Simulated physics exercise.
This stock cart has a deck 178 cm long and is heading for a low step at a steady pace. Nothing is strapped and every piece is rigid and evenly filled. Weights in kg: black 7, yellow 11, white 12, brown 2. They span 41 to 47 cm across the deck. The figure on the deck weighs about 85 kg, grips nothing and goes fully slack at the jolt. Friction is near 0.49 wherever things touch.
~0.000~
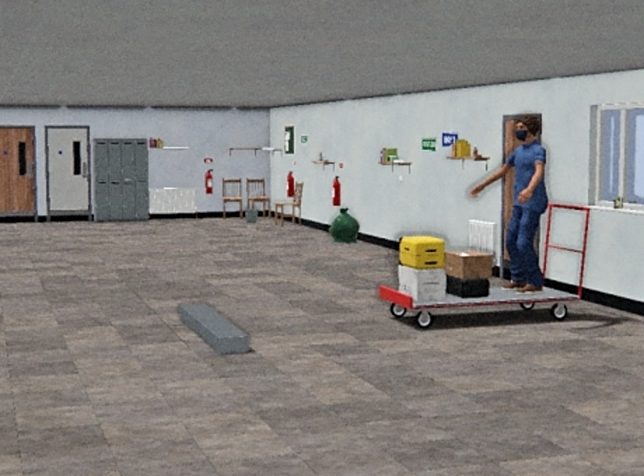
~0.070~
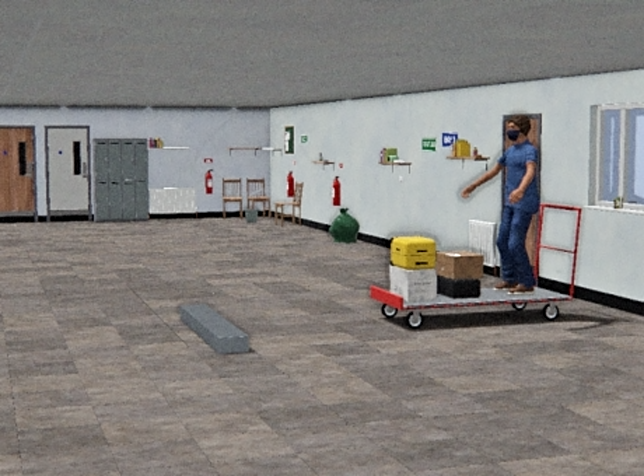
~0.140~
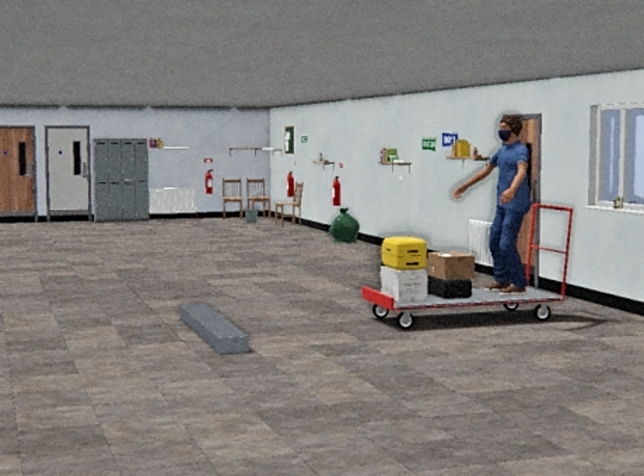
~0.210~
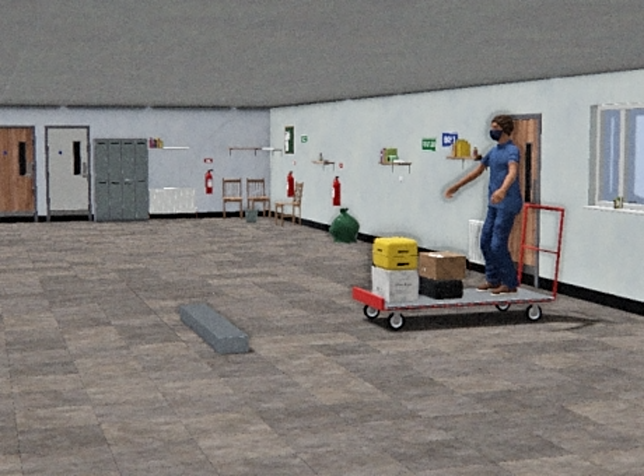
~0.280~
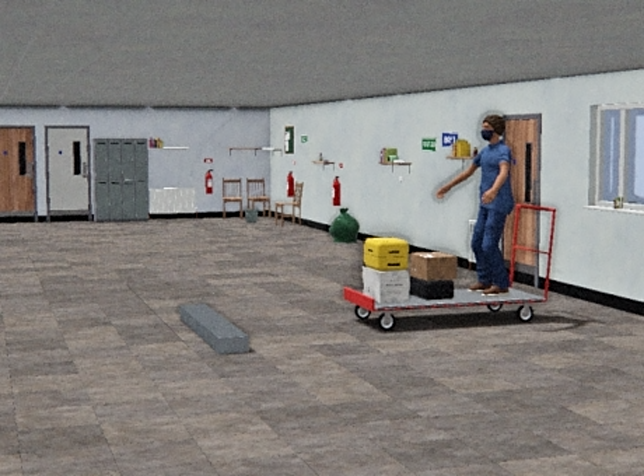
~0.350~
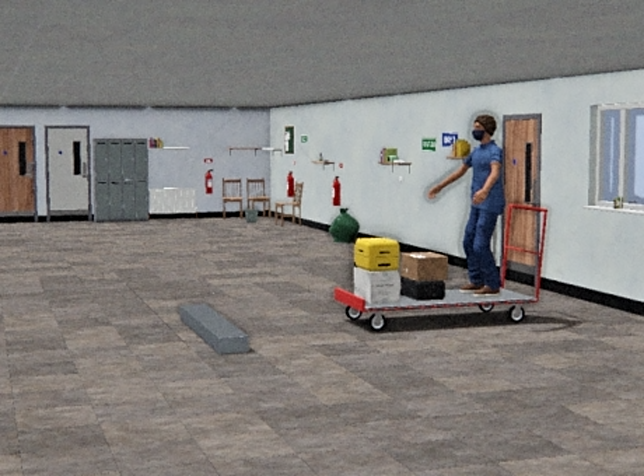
A person in blue with a dark face covering stood on a red-edged cart behind yellow, white, brown and black boxes, one arm held out, as it rolled steadily left across the tiled floor.
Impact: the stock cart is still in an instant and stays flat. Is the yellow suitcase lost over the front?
At this pace the yellow suitcase stays aboard.
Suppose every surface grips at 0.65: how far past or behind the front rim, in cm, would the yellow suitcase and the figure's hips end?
In that case yellow 10 behind, hips 120 behind.
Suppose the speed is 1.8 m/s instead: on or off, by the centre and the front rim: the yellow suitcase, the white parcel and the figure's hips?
In that case yellow off, white on, hips on.
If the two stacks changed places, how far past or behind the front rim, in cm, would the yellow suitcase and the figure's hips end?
Then yellow 40 behind, hips 120 behind.
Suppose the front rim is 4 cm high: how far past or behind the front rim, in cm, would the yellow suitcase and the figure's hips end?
In that case yellow 10 behind, hips 120 behind.
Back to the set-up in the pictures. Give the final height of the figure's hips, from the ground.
Roughly 60 cm above it.
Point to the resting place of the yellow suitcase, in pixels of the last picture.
Near (225, 260).
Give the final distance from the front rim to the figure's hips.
About 120 cm behind the rim.
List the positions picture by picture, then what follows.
Yellow suitcase (422, 253), black suitcase (467, 286), rim corner (412, 305); 177 cm short of the stop, in the first picture.
Yellow suitcase (413, 253), black suitcase (458, 286), rim corner (402, 306); 167 cm short of the stop, in the second picture.
Yellow suitcase (404, 254), black suitcase (449, 287), rim corner (393, 306); 158 cm short of the stop, in the third picture.
Yellow suitcase (395, 254), black suitcase (441, 287), rim corner (383, 307); 148 cm short of the stop, in the fourth picture.
Yellow suitcase (386, 254), black suitcase (432, 287), rim corner (374, 307); 139 cm short of the stop, in the fifth picture.
Yellow suitcase (377, 255), black suitcase (423, 288), rim corner (364, 308); 129 cm short of the stop. Speed about 1.4 m/s, in the sixth picture.
Impact comes at 1.30 s.
After 1.85 s the yellow suitcase is 9 cm behind the rim, tilted 0°, near (224, 260) in the last picture's view.
After 2.30 s the yellow suitcase is 10 cm behind the rim, tilted 0°, near (225, 260) in the last picture's view.
At rest, 3.9 s, nothing is past the rim; behind it, black suitcase, yellow suitcase, white parcel, brown carton and the figure's hips.
